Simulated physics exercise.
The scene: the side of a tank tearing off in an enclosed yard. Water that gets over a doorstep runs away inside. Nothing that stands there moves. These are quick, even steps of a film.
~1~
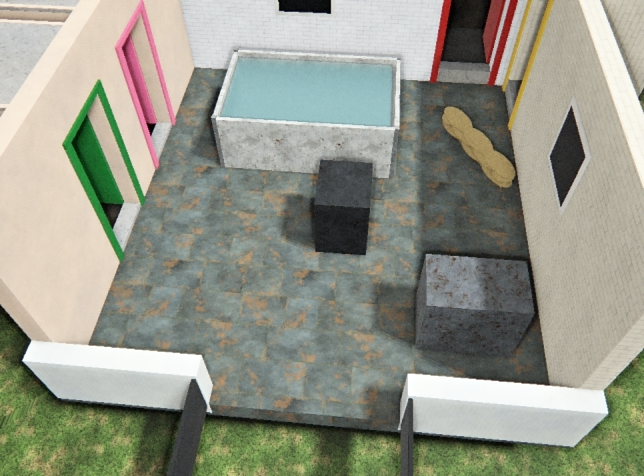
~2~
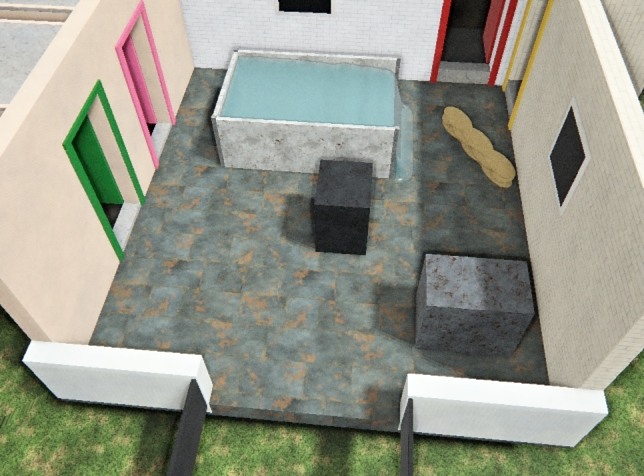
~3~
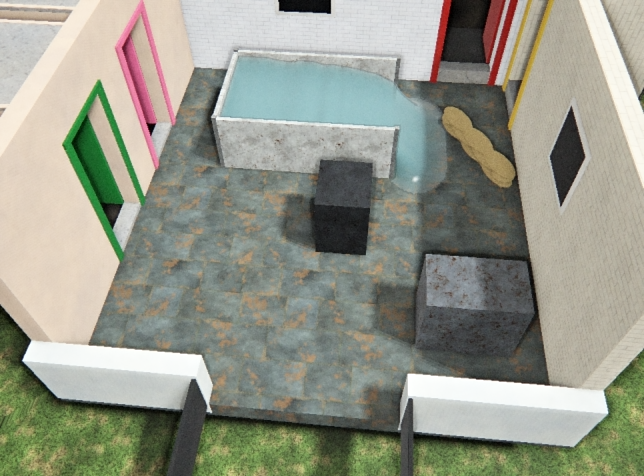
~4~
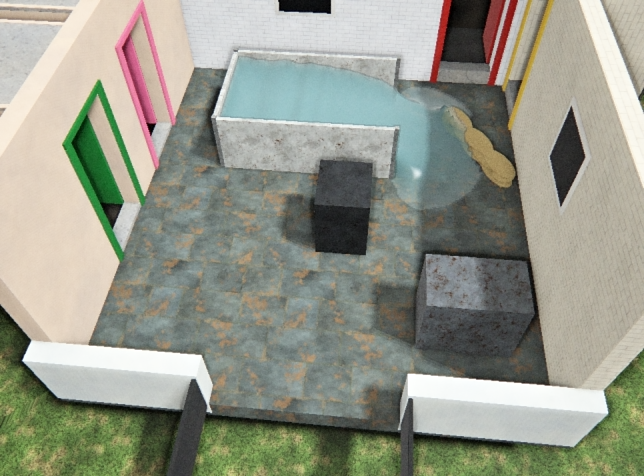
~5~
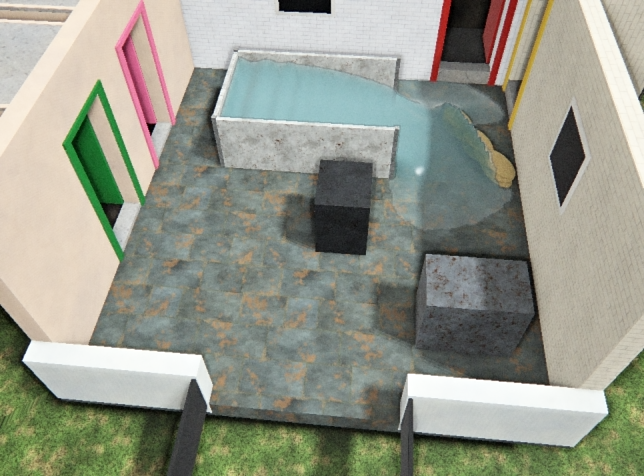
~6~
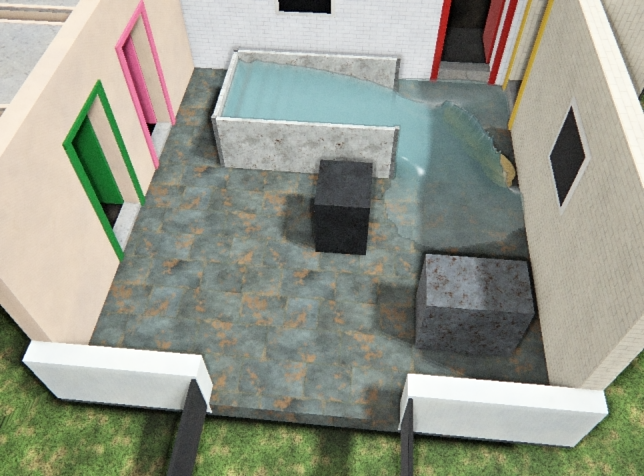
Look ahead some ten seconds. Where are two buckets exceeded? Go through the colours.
In the end: The green door takes more than that; the yellow door takes more than that; the pink door takes more than that; the red door takes more than that.
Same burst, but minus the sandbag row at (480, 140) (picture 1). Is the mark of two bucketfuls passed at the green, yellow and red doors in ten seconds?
In short: The green door is over; the yellow door passes that mark; the red door lets more in.
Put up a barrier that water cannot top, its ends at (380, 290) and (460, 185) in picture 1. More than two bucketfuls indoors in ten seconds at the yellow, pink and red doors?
In short: The yellow door floods, the pink door lets less in, the red door is over.
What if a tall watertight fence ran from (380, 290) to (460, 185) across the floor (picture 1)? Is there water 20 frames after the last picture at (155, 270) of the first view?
Answer: Clear.
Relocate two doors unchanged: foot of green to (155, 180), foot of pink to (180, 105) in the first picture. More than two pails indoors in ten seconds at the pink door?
The pink one goes over.
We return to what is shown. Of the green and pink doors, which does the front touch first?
It is the one in green.
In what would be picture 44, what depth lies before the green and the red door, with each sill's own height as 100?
About 200 and 60 per cent.
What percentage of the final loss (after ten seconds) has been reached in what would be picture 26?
Roughly 30 per cent.
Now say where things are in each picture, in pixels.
In the first picture, still water in the tank at (311, 91).
In the second picture, water pours out at (392, 122) and has run to (396, 181).
In the third picture, the front is at (424, 189), out from the gap at (392, 126).
In the fourth picture, the front is at (464, 192), out from the gap at (391, 128).
In the fifth picture, the front is at (505, 197), out from the gap at (391, 129).
In the sixth picture, water pours out at (391, 130) and has run to (524, 220).
A moment on, water covers 30 % of the floor; the green door not reached, the yellow door under two buckets in, the pink door not reached, the red door under two buckets in.
Next, water covers 35 % of the floor; the green door not reached, the yellow door over two buckets in, the pink door not reached, the red door over two buckets in.
Then, water covers 70 % of the floor; the green door not reached, the yellow door far over two buckets in, the pink door not reached, the red door far over two buckets in.
Later, water covers 95 % of the floor; the green door over two buckets in, the yellow door far over two buckets in, the pink door under two buckets in, the red door far over two buckets in.
In the end, water covers 95 % of the floor; the green door far over two buckets in, the yellow door far over two buckets in, the pink door over two buckets in, the red door far over two buckets in.
